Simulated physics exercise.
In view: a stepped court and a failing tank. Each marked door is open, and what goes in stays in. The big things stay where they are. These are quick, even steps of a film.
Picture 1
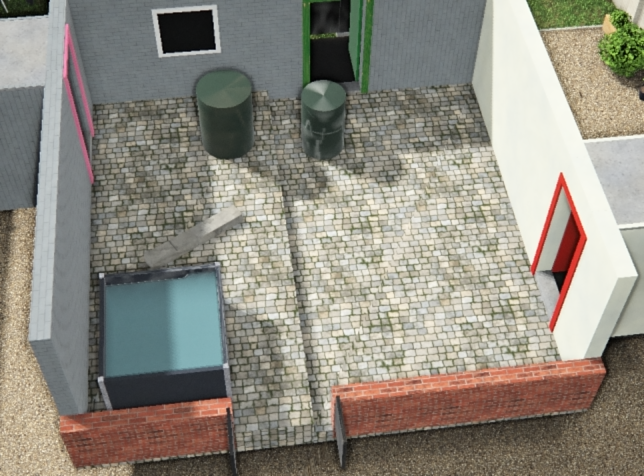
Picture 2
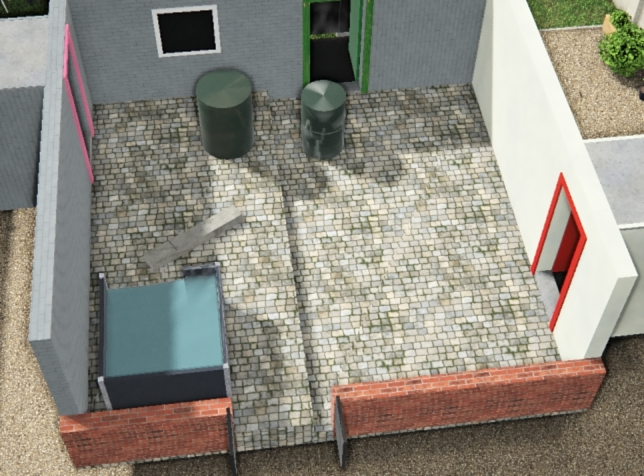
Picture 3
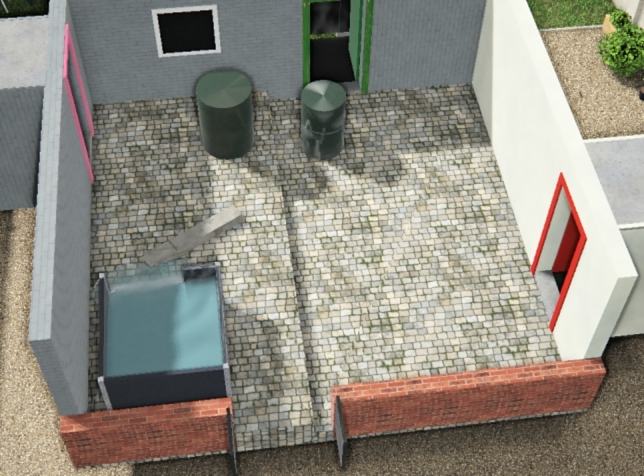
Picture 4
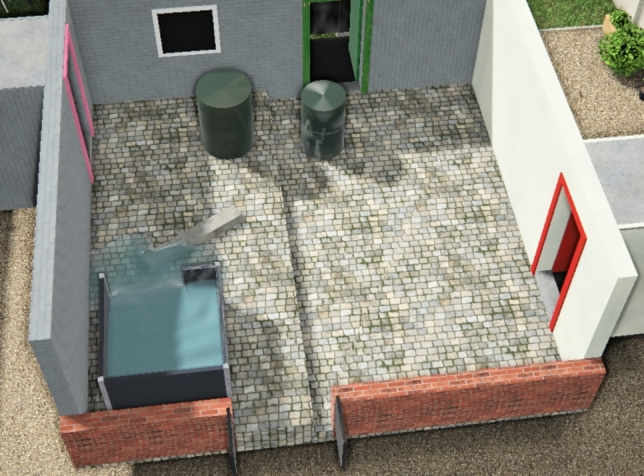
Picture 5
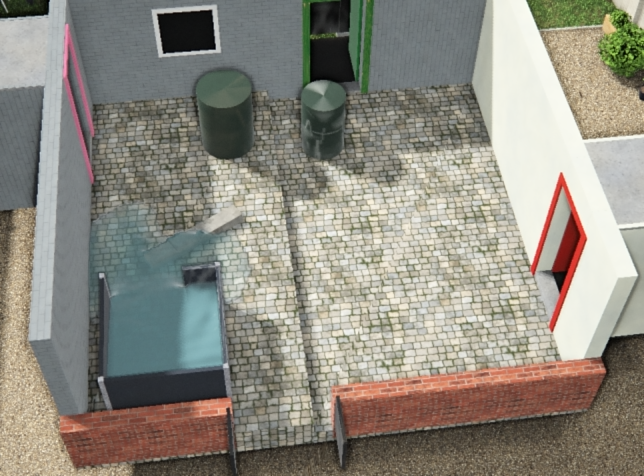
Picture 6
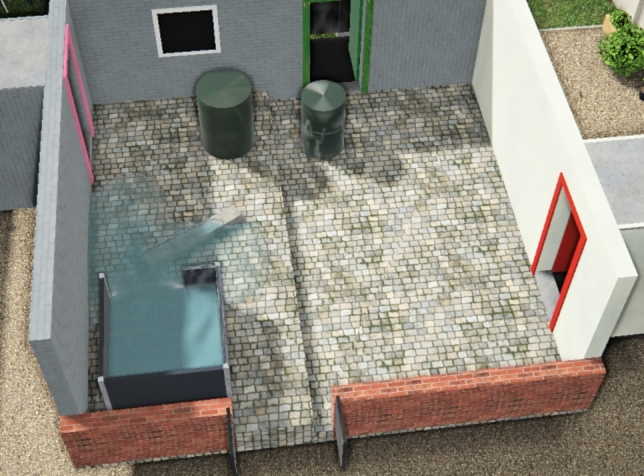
Walled cobbled courtyard with an open water tank at lower left, water pouring from its far side and spreading across the paving.
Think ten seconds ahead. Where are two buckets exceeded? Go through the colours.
In the end: The green door holds within the limit; the red door holds within the limit; the pink door holds within the limit.
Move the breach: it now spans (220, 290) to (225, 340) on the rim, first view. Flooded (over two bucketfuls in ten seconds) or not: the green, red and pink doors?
In short: The green door lets more in, the red door is over, the pink door stays under.
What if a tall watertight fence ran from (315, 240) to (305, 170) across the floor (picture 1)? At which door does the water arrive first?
That is the pink one.
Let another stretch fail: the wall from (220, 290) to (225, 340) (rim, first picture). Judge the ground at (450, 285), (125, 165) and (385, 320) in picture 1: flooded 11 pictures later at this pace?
In turn: Under water, no water, covered.
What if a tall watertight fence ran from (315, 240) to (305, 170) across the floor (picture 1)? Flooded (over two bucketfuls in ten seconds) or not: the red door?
Then: The red one stays under.
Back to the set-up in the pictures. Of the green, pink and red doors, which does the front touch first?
It is the pink door.
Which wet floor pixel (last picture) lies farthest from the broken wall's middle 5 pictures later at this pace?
Around (94, 110).
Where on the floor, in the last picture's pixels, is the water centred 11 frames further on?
At about (175, 247).
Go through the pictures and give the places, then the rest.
The first frame shows the open tank at (163, 324) is whole and still.
In the second frame, the front is at a hidden place, out from the gap on the open tank's far side.
In the third frame, the front is at (186, 263), out from the gap on the open tank's far side.
In the fourth frame, water pours out on the open tank's far side and has run to (136, 236).
In the fifth frame, water pours out on the open tank's far side and has run to (120, 210).
In the sixth frame, the front is at (120, 181), out from the gap on the open tank's far side.
A moment on, water covers 30 % of the floor; the green door not reached, the red door not reached, the pink door wet at the sill, nothing in.
Next, water covers 50 % of the floor; the green door not reached, the red door not reached, the pink door wet at the sill, nothing in.
Then, water covers 70 % of the floor; the green door wet at the sill, nothing in, the red door not reached, the pink door wet at the sill, nothing in.
Later, water covers 75 % of the floor; the green door under two buckets in, the red door wet at the sill, nothing in, the pink door wet at the sill, nothing in.
In the end, water covers 90 % of the floor; the green door under two buckets in, the red door wet at the sill, nothing in, the pink door wet at the sill, nothing in.
